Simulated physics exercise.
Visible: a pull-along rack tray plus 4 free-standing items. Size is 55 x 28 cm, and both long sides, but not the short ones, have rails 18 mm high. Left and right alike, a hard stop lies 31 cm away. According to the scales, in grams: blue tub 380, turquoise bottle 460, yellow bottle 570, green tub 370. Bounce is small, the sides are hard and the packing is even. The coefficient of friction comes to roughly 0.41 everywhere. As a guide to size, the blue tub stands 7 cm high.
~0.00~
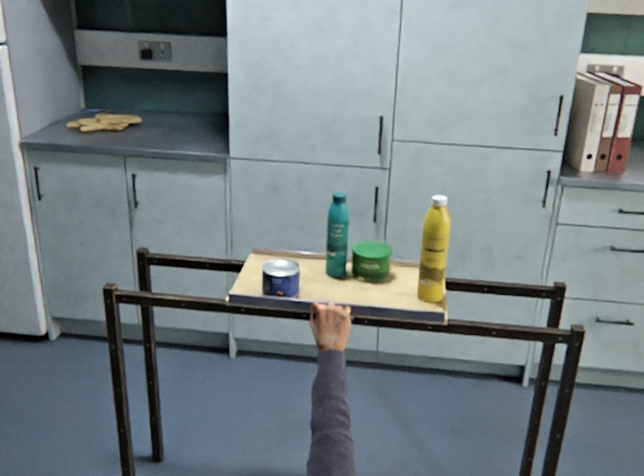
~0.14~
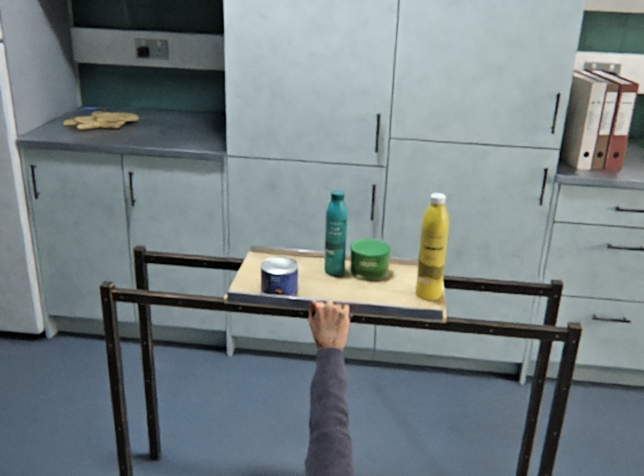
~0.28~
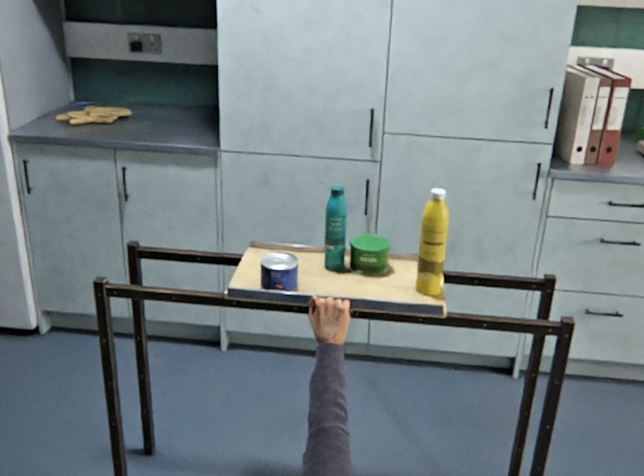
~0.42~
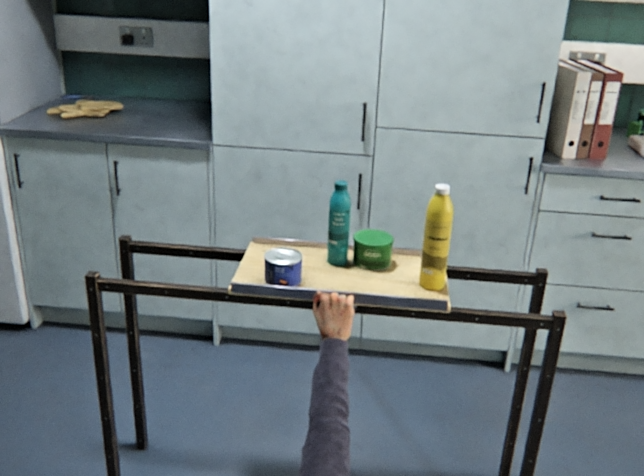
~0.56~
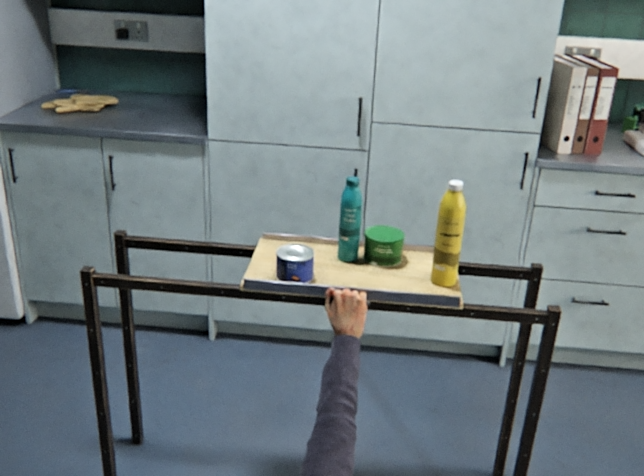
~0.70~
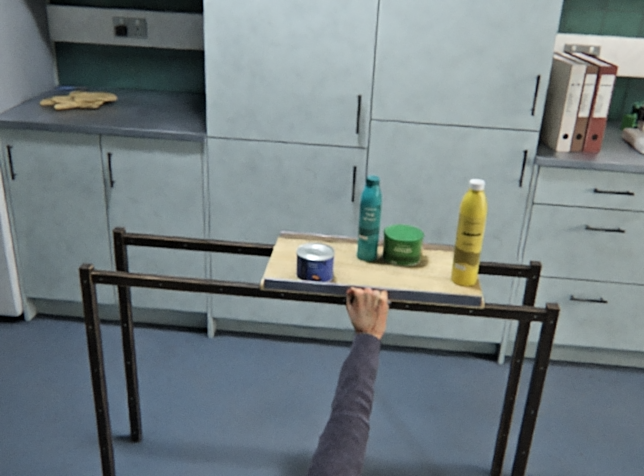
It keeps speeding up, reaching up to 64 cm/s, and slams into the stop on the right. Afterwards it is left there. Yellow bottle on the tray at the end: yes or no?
No.
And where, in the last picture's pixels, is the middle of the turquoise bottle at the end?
(446, 271).
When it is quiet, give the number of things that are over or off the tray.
My answer is 2.
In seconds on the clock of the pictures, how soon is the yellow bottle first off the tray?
Around 1.1 seconds.
By 1.10 s, tray 31 cm right; yellow bottle now off the tray; turquoise bottle tilted 14°; blue tub 4 cm from its spot.
By 1.40 s, tray 31 cm right; turquoise bottle tilted 58°; green tub 5 cm from its spot; blue tub 4 cm from its spot.
By 1.50 s, tray 31 cm right; turquoise bottle tilted 69°; green tub 5 cm from its spot; blue tub 4 cm from its spot.
By 1.70 s, tray 31 cm right; turquoise bottle on its side; green tub 5 cm from its spot; blue tub 4 cm from its spot.
When it is over (2.1 s), off the tray, yellow bottle; lying over on the tray, turquoise bottle; the other 2 within 5 cm of the start.
